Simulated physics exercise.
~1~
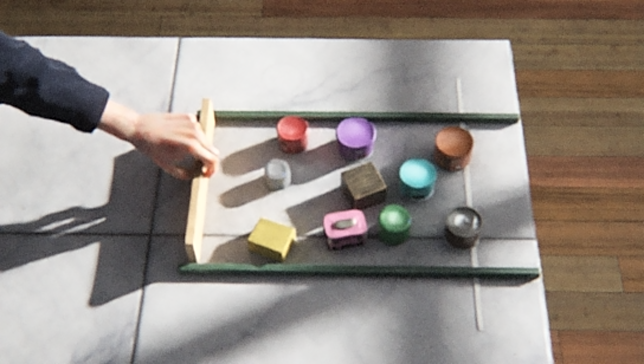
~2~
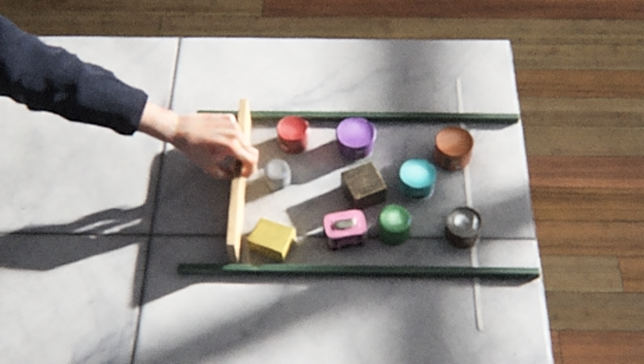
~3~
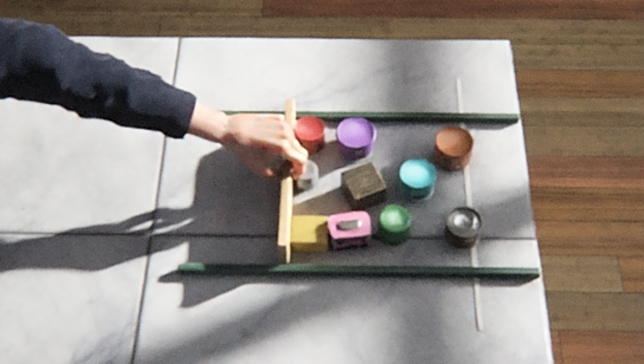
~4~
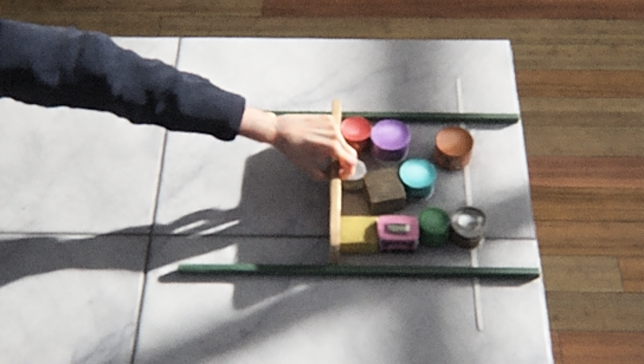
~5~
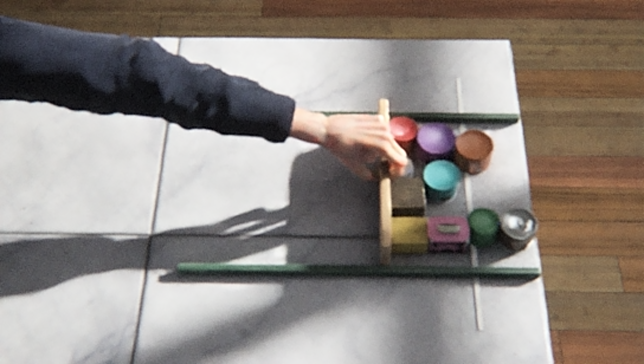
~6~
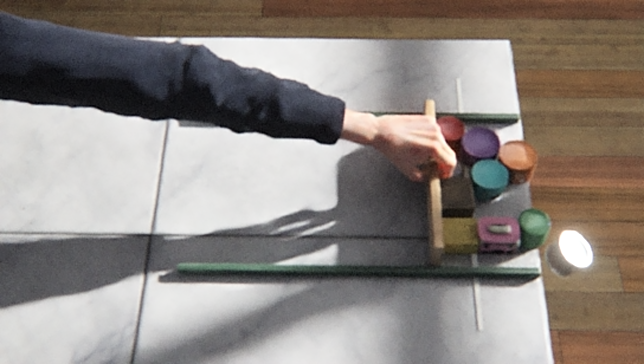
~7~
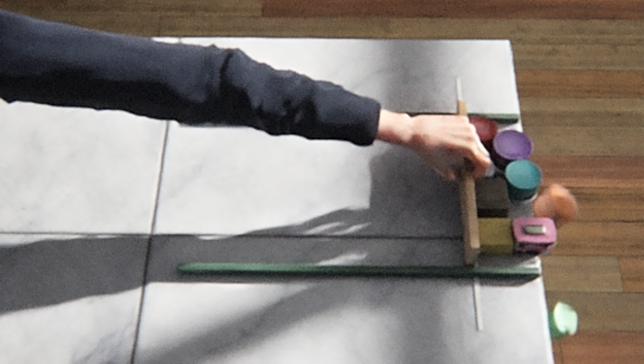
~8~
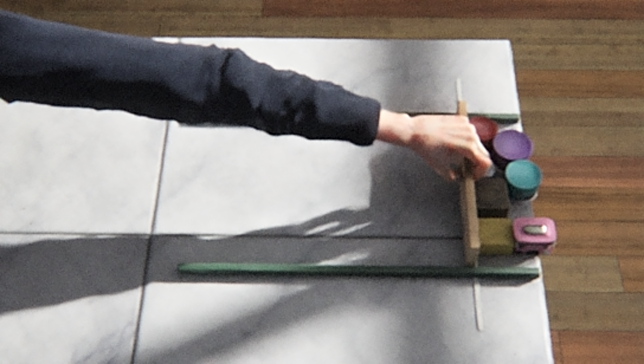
A hand pushes a board rightward, sweeping small objects along until three fall off the table.
